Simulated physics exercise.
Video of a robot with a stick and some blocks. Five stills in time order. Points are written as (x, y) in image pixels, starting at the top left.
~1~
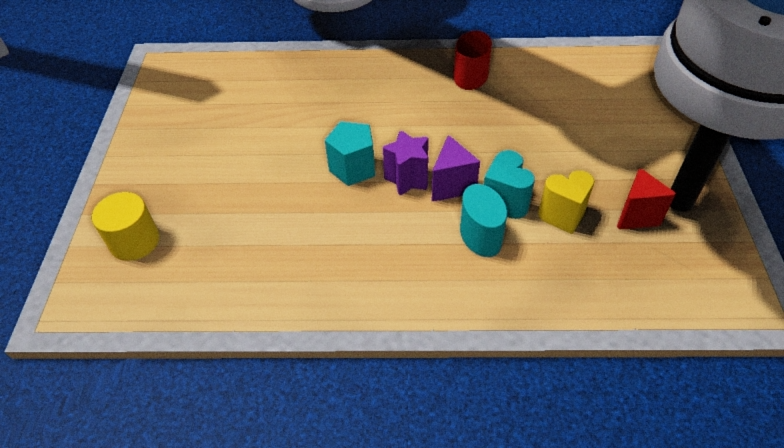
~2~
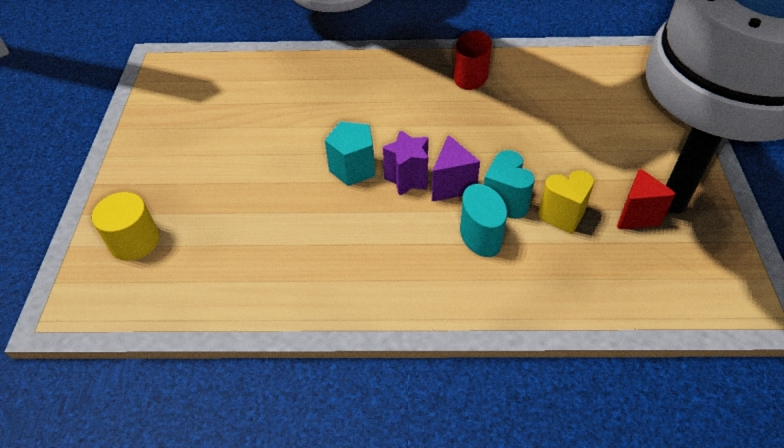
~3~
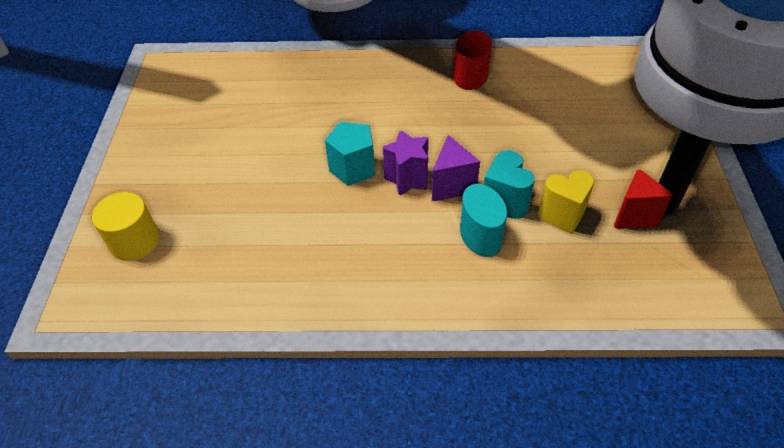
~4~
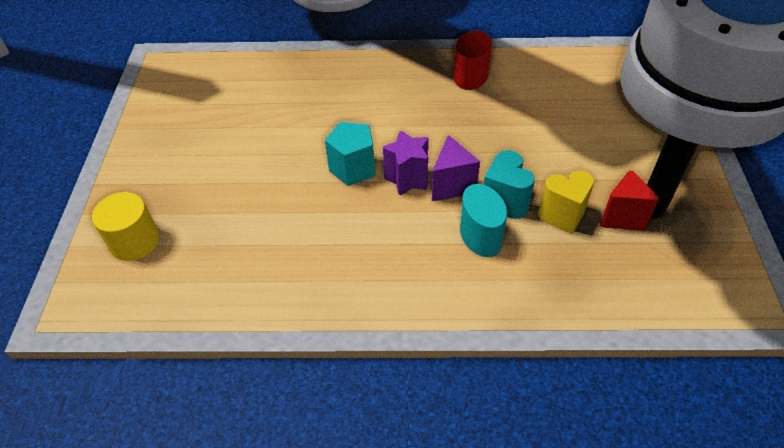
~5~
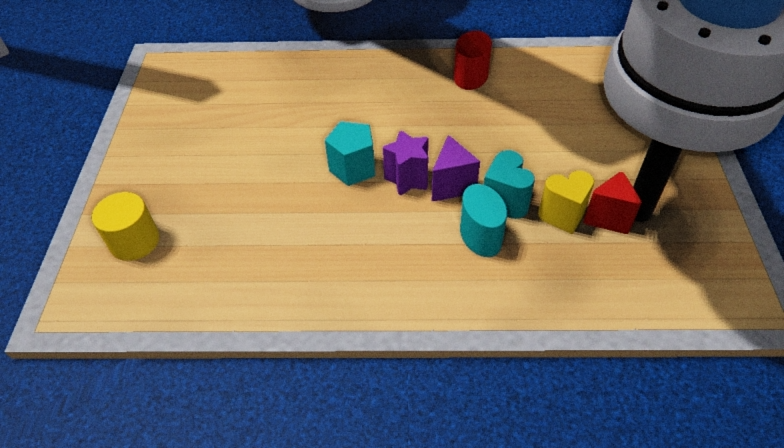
A robot's black stick pushes the red triangular block left to the yellow heart block.
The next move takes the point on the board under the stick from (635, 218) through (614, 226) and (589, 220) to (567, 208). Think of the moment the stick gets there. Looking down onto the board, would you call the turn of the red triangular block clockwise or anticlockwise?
It is turned anticlockwise.
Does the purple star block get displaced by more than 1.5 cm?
No, it doesn't check out.
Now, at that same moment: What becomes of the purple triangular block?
My prediction: It remains in place.
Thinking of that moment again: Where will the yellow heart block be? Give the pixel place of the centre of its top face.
I'd place it at (541, 178), taking the centre of its top.
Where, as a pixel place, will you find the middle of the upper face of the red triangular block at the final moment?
It will end up at (569, 201).
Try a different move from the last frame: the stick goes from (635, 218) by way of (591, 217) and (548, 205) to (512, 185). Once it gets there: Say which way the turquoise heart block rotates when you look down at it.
It twists with the clock when seen from above.
On the path given first. Halfway along, stick (603, 218); yellow heart block (557, 182), turned 15° clockwise; red triangular block (585, 199).
At the end, stick (569, 202); purple star block not moved; purple triangular block not moved; turquoise oval not moved; turquoise heart block (495, 168), turned 25° clockwise; yellow heart block (541, 178); red triangular block (569, 201), turned 20° anticlockwise.
